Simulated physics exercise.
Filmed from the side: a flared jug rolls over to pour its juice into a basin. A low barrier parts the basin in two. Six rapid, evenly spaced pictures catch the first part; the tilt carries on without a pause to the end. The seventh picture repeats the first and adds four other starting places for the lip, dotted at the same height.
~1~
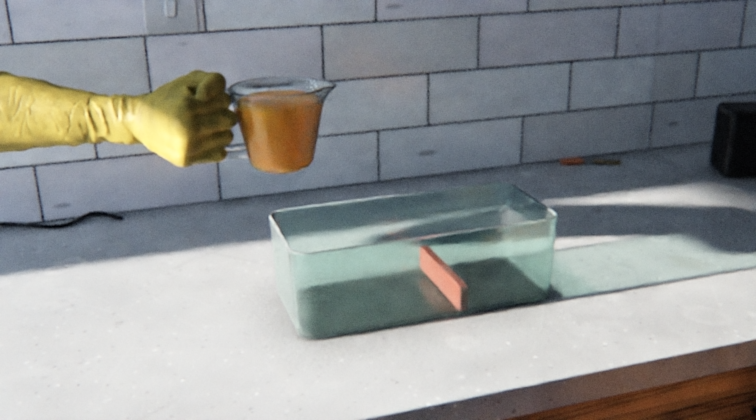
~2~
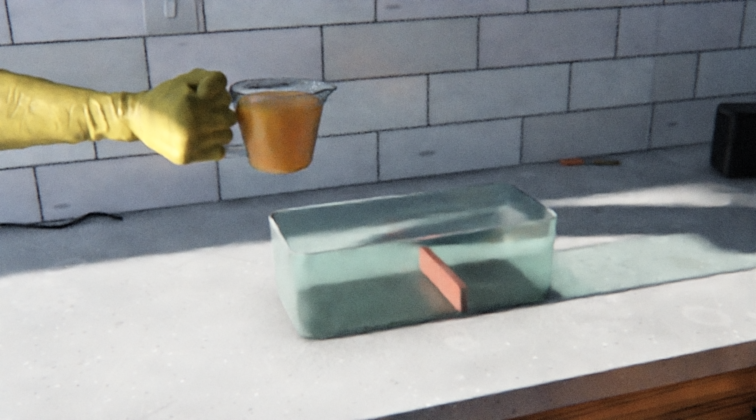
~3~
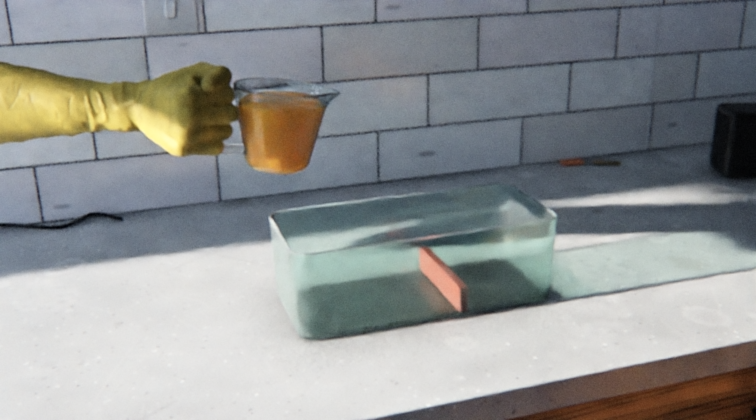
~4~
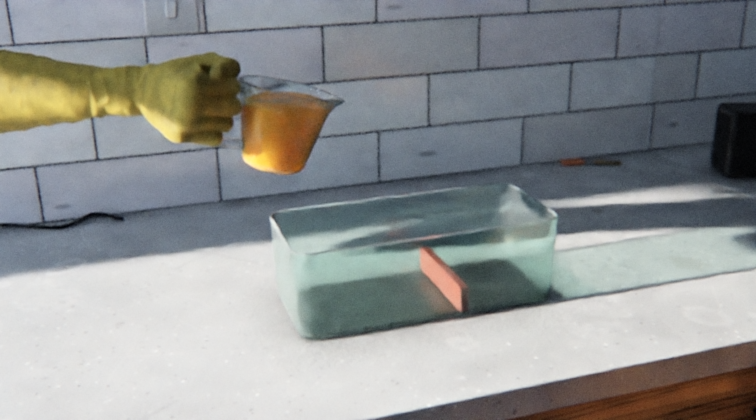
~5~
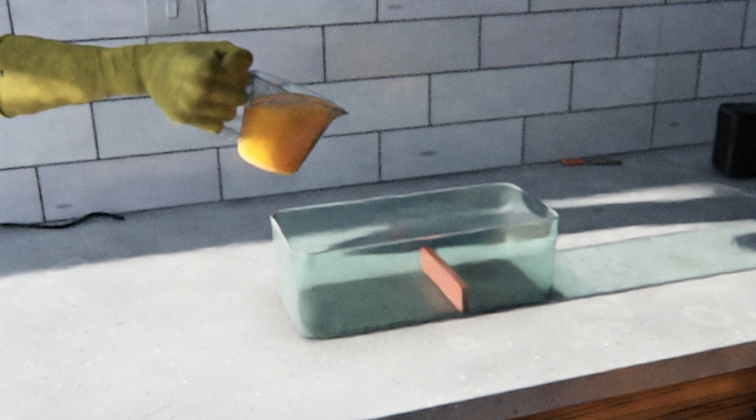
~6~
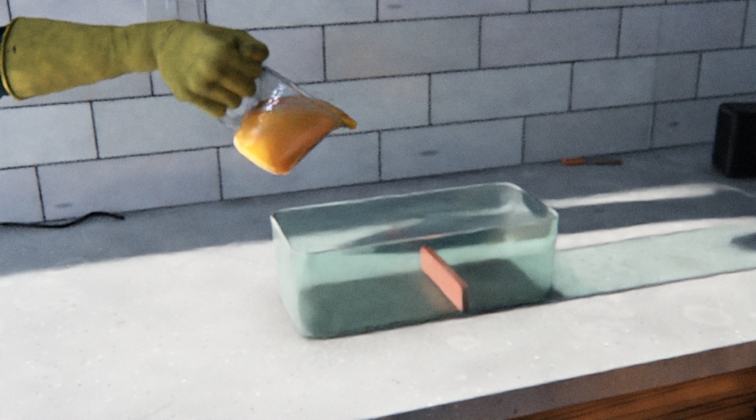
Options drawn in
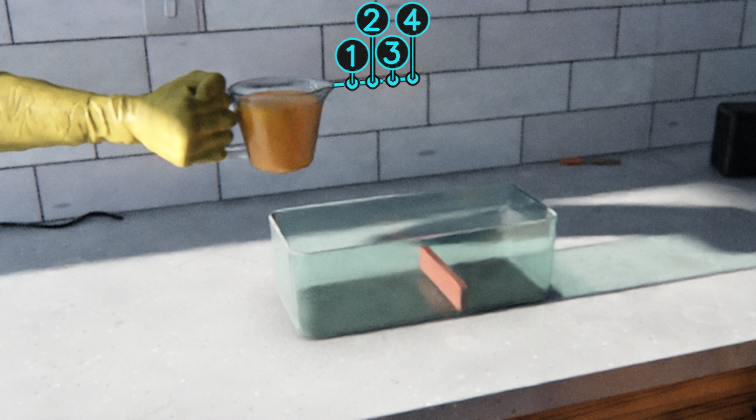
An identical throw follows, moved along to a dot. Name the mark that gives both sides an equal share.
Best: 4.
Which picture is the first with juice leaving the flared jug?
In picture 6.
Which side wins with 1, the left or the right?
The left side.
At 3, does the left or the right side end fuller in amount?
More ends on the left.
In cyan, 1 at (352, 83); 2 at (372, 81); 3 at (392, 80); 4 at (412, 78).
For place 1, about 88 % ends left of the wall and 10 % right of it; 3 % is lost outside.
For place 2, about 88 % ends left of the wall and 8 % right of it; 4 % is lost outside.
For place 3, about 75 % ends left of the wall and 23 % right of it.
For place 4, about 50 % ends left of the wall and 48 % right of it.
